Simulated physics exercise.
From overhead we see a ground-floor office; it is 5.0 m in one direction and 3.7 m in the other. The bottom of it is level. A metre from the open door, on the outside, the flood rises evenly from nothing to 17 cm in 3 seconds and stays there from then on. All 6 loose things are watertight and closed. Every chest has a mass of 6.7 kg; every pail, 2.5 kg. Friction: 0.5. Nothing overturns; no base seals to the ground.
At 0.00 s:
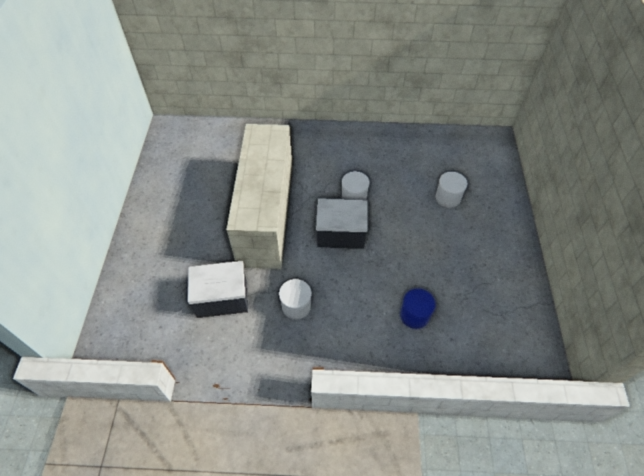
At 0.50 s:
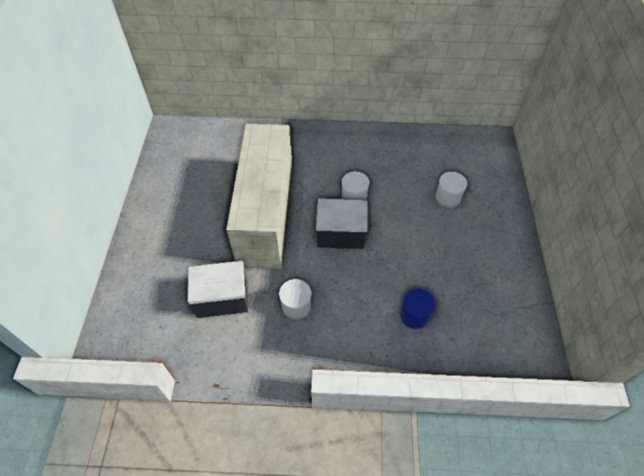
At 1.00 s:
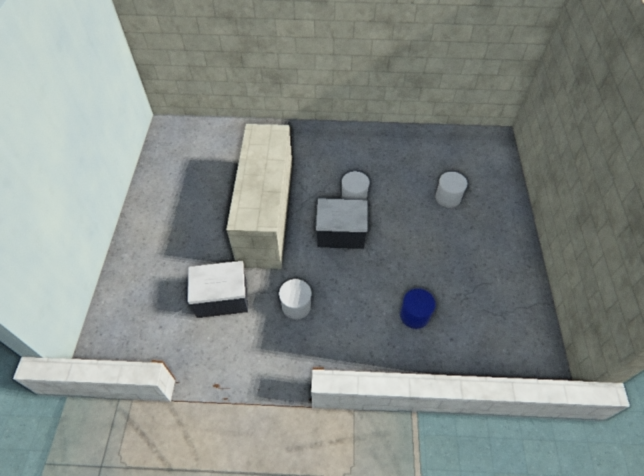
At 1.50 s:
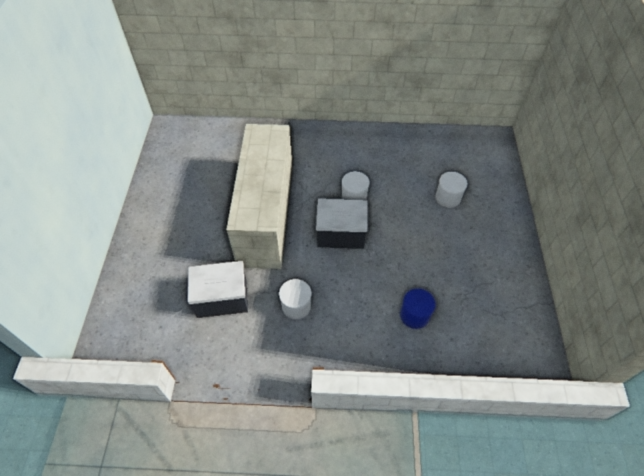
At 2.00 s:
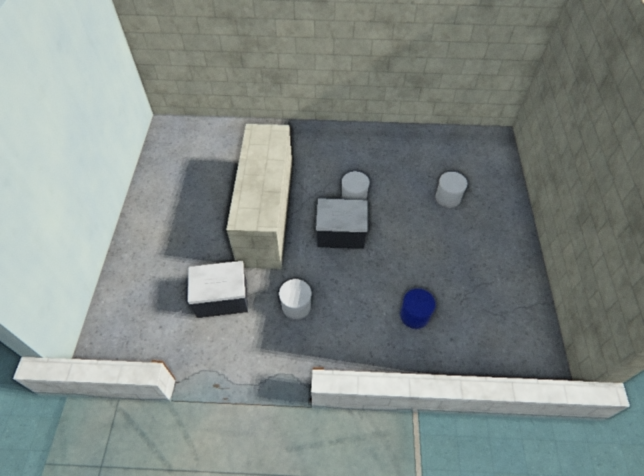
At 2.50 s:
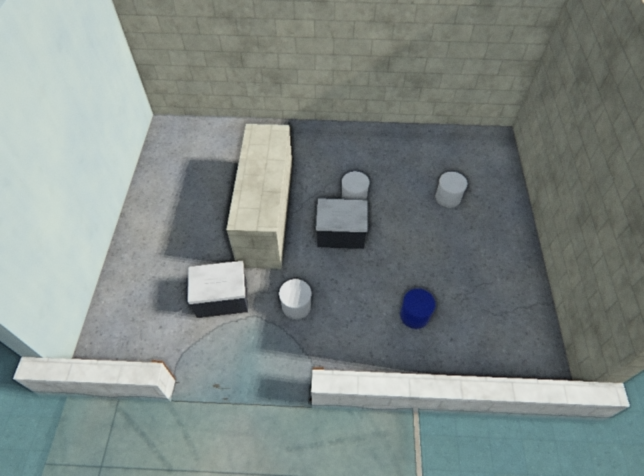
Ground-floor office seen from overhead, water spreading over the paving outside and entering through the doorway, furniture and pails staying still.
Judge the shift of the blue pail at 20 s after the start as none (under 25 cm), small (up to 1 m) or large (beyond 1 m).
It is small.
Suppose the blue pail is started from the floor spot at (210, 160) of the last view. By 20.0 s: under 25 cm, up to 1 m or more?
Answer: It covers a big distance.
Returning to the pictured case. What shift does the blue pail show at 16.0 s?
Roughly 60 centimetres by that point.
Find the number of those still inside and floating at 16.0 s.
6.
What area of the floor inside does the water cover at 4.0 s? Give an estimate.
4.5 m2.
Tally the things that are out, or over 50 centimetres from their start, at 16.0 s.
By that time the total stands at 4.
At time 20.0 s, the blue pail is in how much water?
The depth there is around 13 cm.
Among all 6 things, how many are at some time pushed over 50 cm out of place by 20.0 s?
It works out to 6.
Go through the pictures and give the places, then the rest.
In the first picture, the blue pail at (419, 303), on the bottom; 0.0 m2 under water; 0 of 6 have shifted.
In the second picture, the blue pail at (419, 303), on the bottom; 0.0 m2 under water; 0 of 6 have shifted.
In the third picture, the blue pail at (419, 303), on the bottom; 0.0 m2 under water; 0 of 6 have shifted.
In the fourth picture, the blue pail at (419, 303) rests on the ground; water covers 0.0 m2; 0 of 6 have shifted.
In the fifth picture, the blue pail at (419, 303) rests on the ground; 0.0 m2 under water; 0 of 6 have shifted.
In the sixth picture, the blue pail at (419, 303) rests on the ground; water covers 0.7 m2; 0 of 6 have shifted.
After 4.0 s the blue pail is near (419, 303), 0.0 m from its start, aground; 0 afloat.
After 9.0 s the blue pail is near (419, 303), 0.0 m from its start, aground; 5 afloat.
After 16.0 s the blue pail is near (358, 272), 0.7 m from its start, afloat; 6 afloat.
After 20.0 s the blue pail is near (465, 362), 0.7 m from its start, afloat; 6 afloat.
